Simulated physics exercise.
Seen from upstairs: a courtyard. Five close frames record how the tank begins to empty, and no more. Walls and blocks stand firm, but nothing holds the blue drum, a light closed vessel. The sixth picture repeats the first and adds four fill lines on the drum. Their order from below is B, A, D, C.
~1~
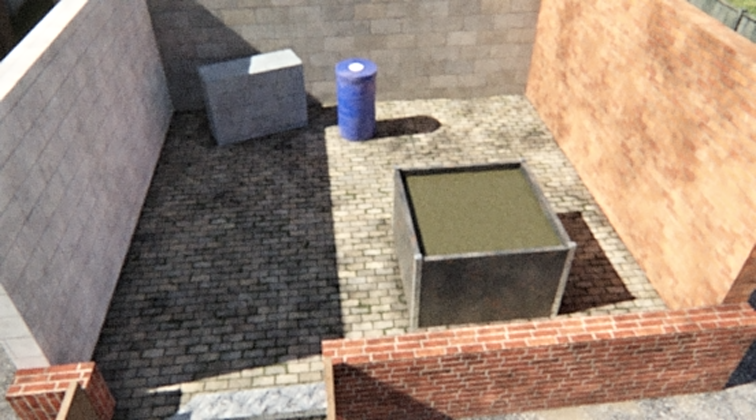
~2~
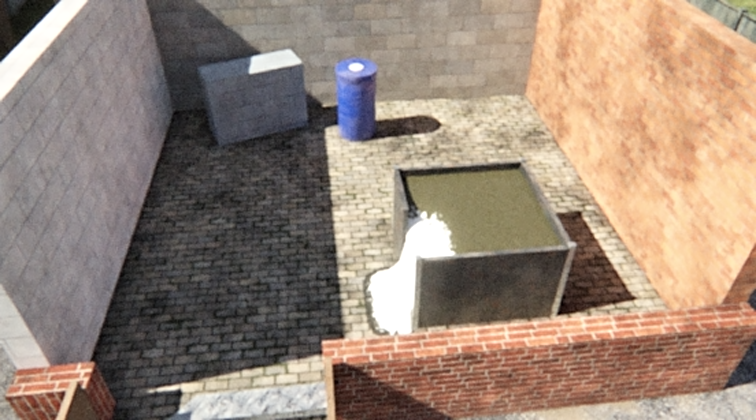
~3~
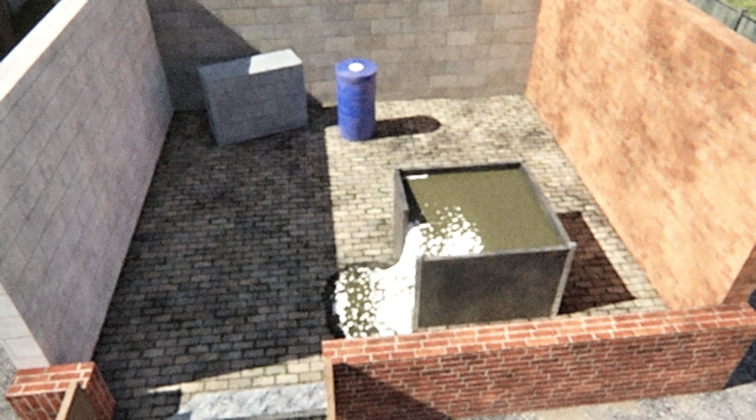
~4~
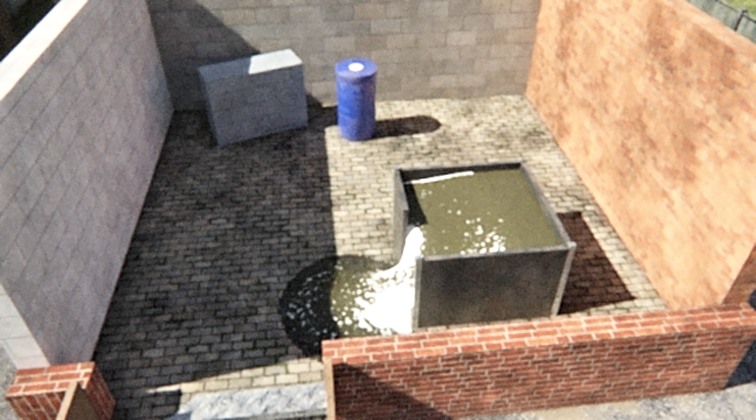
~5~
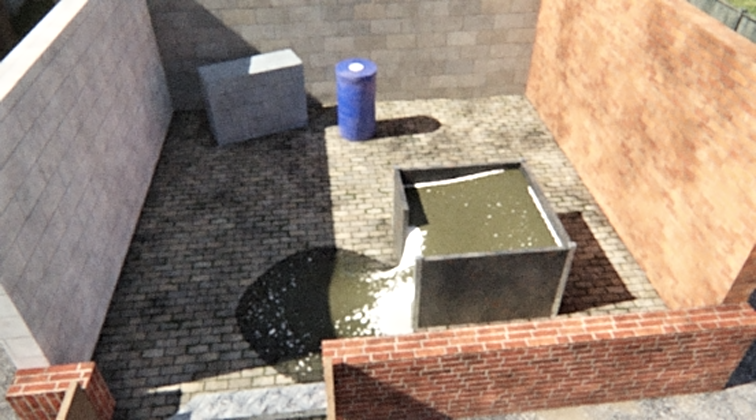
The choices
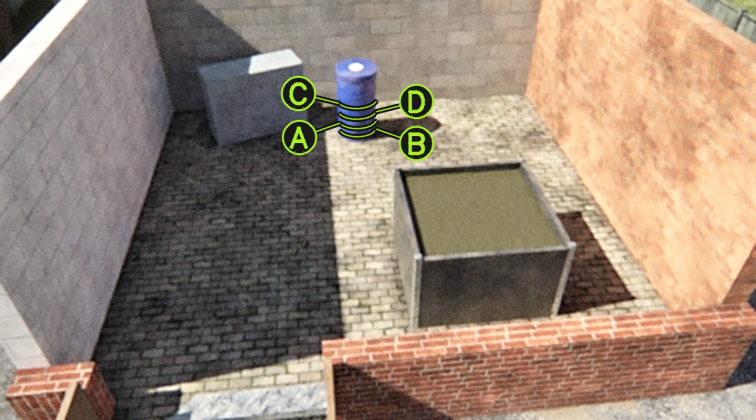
Murky water pours from the left side of a full, open-topped tank in a walled brick yard, foaming white at first, then spreading leftward across the paving in a widening dark pool while a blue drum stands still behind.
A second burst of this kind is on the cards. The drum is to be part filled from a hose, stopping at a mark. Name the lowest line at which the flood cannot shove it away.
The limit is B.
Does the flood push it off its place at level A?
No, that is safe.
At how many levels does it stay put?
All of them.
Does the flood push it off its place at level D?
No, not at all.
On the marked copy, A at (359, 128); B at (359, 136); C at (358, 108); D at (358, 119); from the bottom up B, A, D, C.
With A, it does not move.
With B, it does not move.
With C, it does not move.
With D, it does not move.
